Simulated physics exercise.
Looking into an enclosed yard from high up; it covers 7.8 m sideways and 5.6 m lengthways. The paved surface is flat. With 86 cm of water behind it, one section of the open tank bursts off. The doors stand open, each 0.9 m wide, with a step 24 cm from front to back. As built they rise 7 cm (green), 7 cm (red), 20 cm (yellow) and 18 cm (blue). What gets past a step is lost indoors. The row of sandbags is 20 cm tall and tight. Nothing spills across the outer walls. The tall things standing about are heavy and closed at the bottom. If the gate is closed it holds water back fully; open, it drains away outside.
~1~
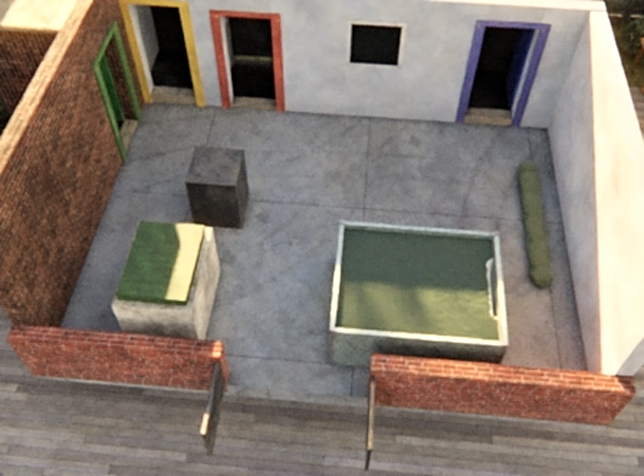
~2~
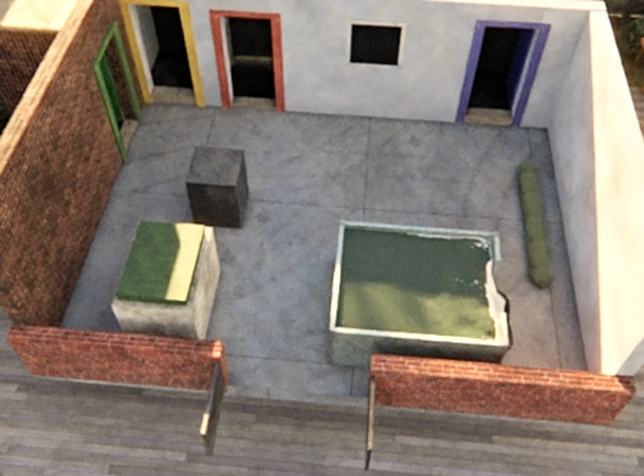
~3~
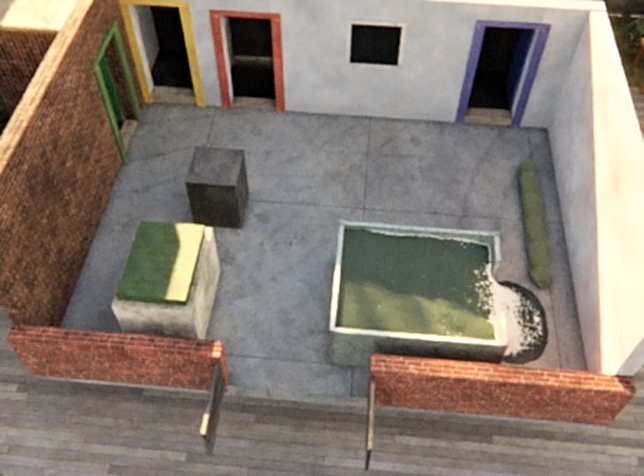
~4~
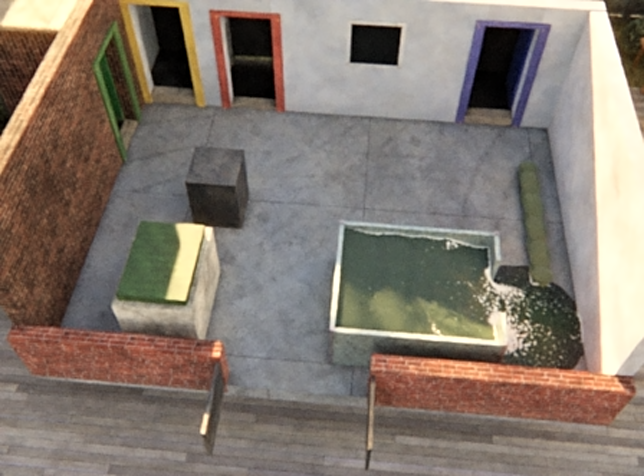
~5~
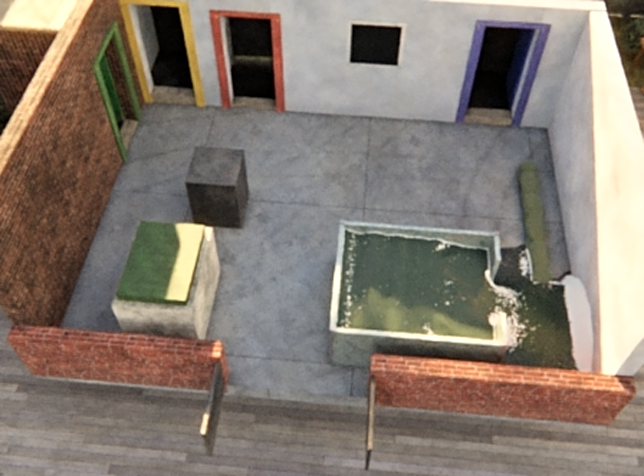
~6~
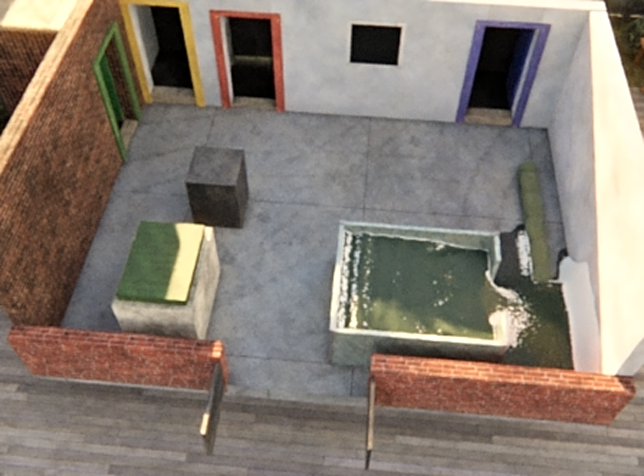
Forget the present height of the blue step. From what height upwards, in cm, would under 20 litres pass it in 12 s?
Close to 15 cm is just enough.
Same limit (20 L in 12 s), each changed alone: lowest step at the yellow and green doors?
About 10.5 cm at yellow and 12.0 cm at green.
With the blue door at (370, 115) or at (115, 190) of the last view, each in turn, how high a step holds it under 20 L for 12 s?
Roughly 6.0 and 7.0 cm.
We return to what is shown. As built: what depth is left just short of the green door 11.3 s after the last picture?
About 10.0 cm.
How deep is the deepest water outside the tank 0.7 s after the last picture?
Roughly 63 cm.
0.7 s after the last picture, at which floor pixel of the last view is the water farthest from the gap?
Near (551, 162).
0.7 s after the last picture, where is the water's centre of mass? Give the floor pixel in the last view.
Near (455, 316).
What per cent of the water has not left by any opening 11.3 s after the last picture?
Some 84 per cent remains.
Then, 0.7 s after the last picture water covers 15 % of the floor, deepest (63 cm) near (590, 401); it has not reached the blue door.
Then, 2.3 s after the last picture water covers 35 % of the floor, deepest (47 cm) near (546, 135); 16 cm at the blue door, 0 litres in over its 18 cm step.
Then, 11.3 s after the last picture water covers 95 % of the floor, deepest (14 cm) near (564, 312); 8 cm at the blue door, 10 litres in over its 18 cm step.
At the blue door as built, the water peaked near 18 cm, 2.7 s after the last picture.
With a step of 13.5 cm, 33 litres would have come in within the 12 s; with 18.5 cm, 8 litres. So under 20 litres takes about 15 cm.
